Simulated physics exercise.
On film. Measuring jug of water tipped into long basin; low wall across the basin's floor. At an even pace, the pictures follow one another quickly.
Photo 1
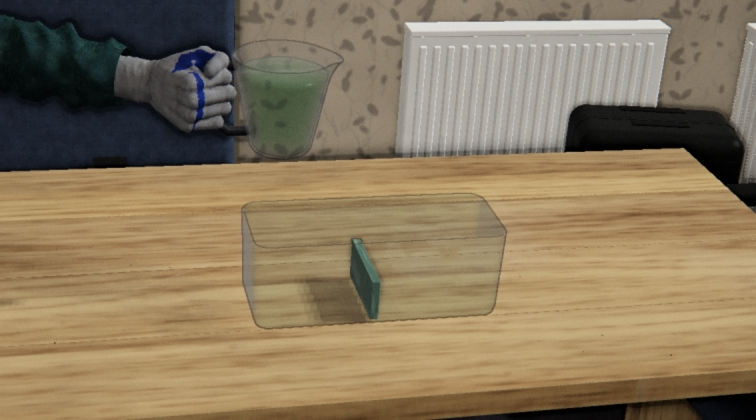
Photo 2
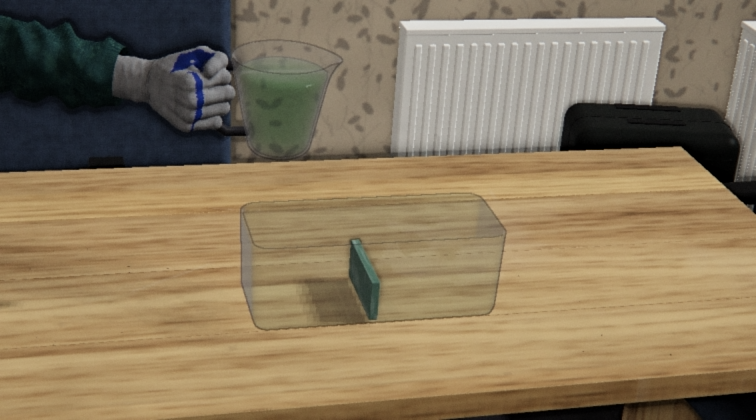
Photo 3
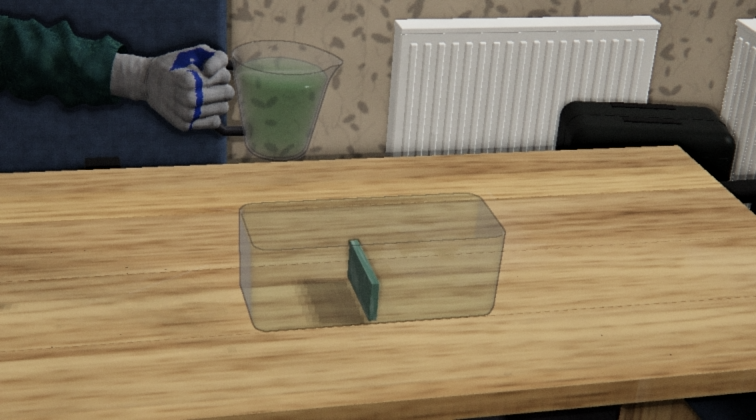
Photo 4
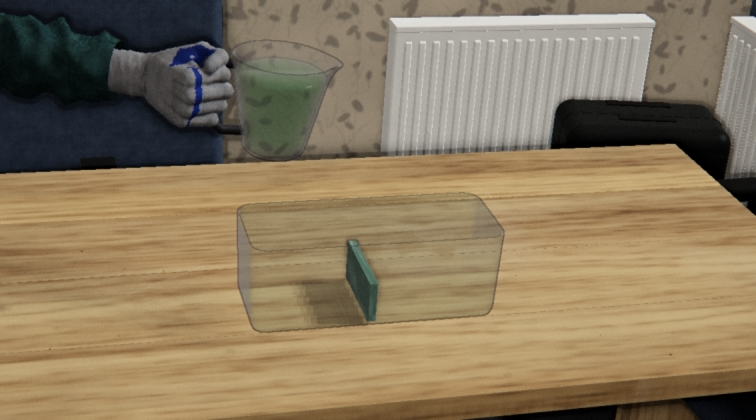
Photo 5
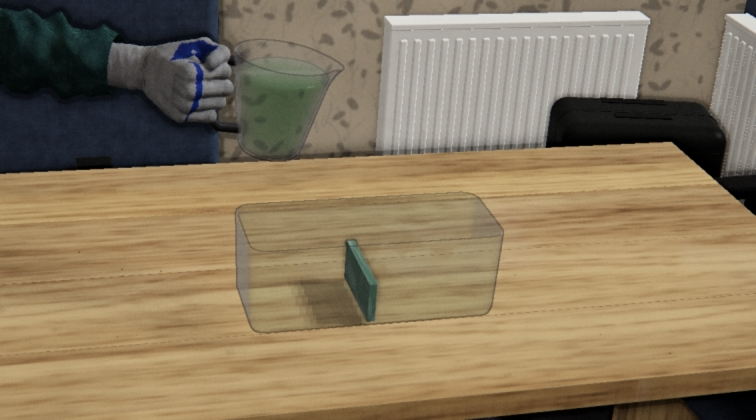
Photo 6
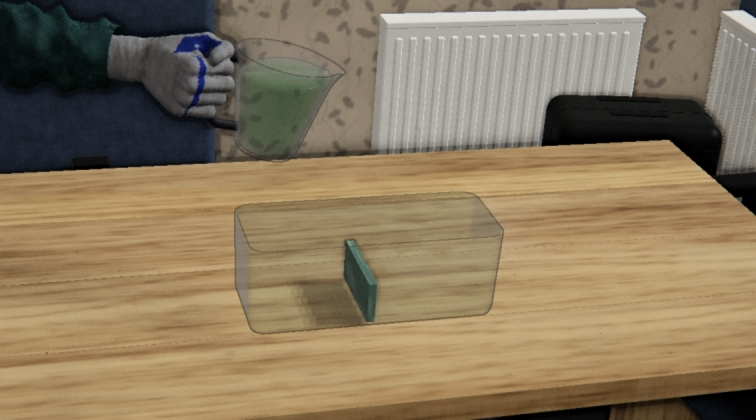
Gloved hand holding a clear jug of green liquid, slowly tilting it slightly rightward above a table with a transparent basin.
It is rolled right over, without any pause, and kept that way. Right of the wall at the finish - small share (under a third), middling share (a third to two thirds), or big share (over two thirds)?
Big.
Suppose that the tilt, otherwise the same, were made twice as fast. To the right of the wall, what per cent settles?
Roughly 45 in a hundred.
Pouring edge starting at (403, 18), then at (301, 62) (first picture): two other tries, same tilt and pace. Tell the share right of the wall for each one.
First about 90, then 15 per cent.
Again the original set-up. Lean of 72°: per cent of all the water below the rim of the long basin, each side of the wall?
Left 0 per cent, right 10 per cent.
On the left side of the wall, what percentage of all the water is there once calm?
Share approx. 25 per cent.
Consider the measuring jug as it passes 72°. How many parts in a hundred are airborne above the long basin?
About 25 per cent.
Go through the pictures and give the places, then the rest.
In the first frame, it leans 0°; its right rim is at (343, 57); the water meets the walls at (237, 70) and (329, 68); the long basin's rim runs from (248, 226) to (494, 215); the wall's top is at (366, 261).
In the second frame, it leans 1°; its right rim is at (343, 58); the water meets the walls at (236, 70) and (328, 69).
In the third frame, it leans 2°; its right rim is at (343, 59); the water meets the walls at (235, 70) and (327, 70).
In the fourth frame, it leans 4°; its right rim is at (343, 62); the water meets the walls at (236, 71) and (327, 71).
In the fifth frame, it leans 8°; its right rim is at (344, 65); the water meets the walls at (236, 71) and (329, 71).
In the sixth frame, it leans 12°; its right rim is at (346, 70); the water meets the walls at (238, 72) and (332, 71).
A moment on, the tilt is 72° and 65 per cent is still to pour, 0 is left of the wall and 10 right of it.
Next, the tilt is 111° and 6 per cent is still to pour, 10 is left of the wall and 71 right of it.
Then the tilt is 119° and 0 per cent is still to pour, 23 is left of the wall and 76 right of it.
Later the tilt is 119° and 0 per cent is still to pour, 23 is left of the wall and 76 right of it.
In the end 23 per cent lies left of the wall, 76 right of it and 1 outside.
